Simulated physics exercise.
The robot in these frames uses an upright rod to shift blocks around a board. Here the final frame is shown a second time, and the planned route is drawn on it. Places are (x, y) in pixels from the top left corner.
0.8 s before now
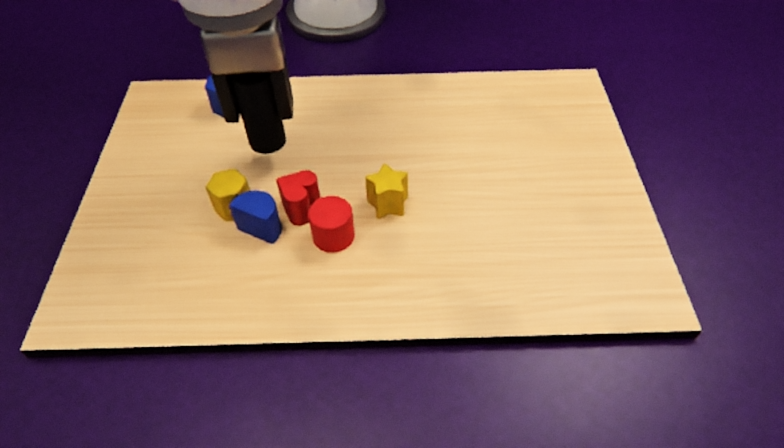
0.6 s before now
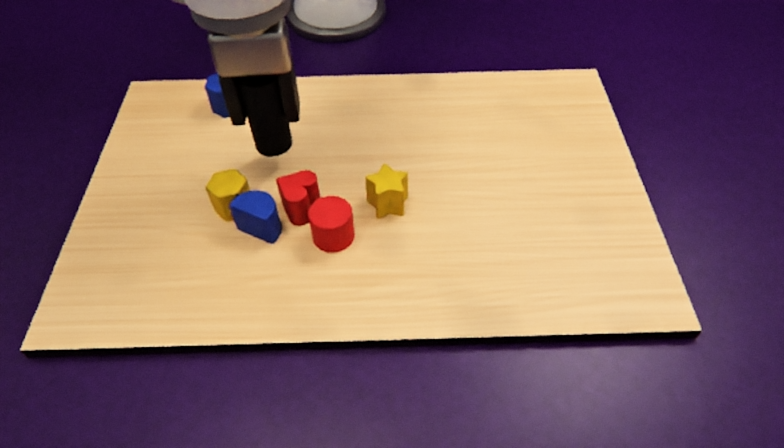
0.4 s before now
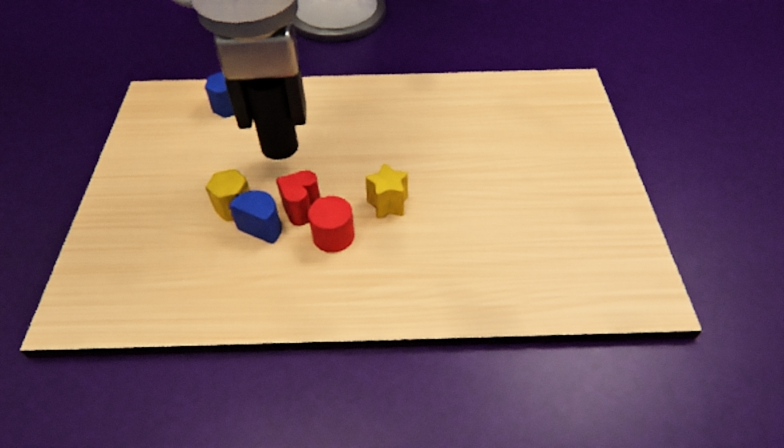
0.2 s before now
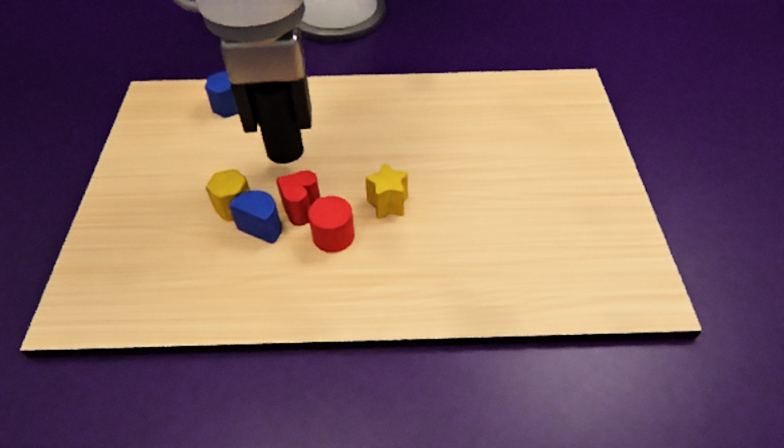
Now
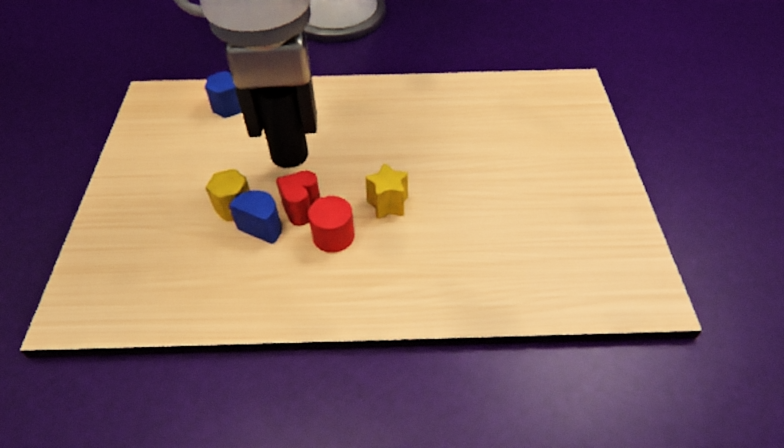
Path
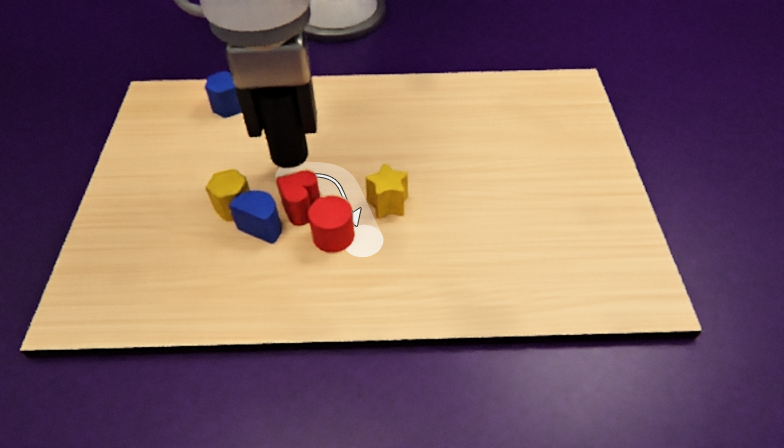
The robot's black rod moves slightly right and toward the red blocks while every block stays still.
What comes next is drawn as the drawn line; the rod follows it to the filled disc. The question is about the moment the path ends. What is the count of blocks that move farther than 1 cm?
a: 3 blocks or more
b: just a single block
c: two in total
Option b.
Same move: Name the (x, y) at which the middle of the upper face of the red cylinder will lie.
Its top middle will sit at (325, 238).
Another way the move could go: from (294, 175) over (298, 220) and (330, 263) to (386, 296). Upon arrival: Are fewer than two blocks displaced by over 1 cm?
No
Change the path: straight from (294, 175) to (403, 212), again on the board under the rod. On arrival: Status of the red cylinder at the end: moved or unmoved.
It stays.
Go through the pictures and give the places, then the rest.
The first frame shows rod's lower end (268, 142); red cylinder (330, 211); yellow star (387, 179).
The second frame shows rod (274, 144); blocks still.
The third frame shows rod (280, 147); blocks still.
The fourth frame shows rod (285, 151); blocks still.
The fifth frame shows rod (290, 155); red cylinder (330, 211); yellow star (387, 179).
Drawn move, from (294, 175) via (333, 180) and (349, 208), ending at (363, 241).
The first path, step by step. One third of the way, rod (331, 161); nothing pushed yet.
Two thirds of the way, rod (347, 190); red cylinder (329, 214).
At the end, rod (362, 222); red cylinder (325, 238); yellow star still.
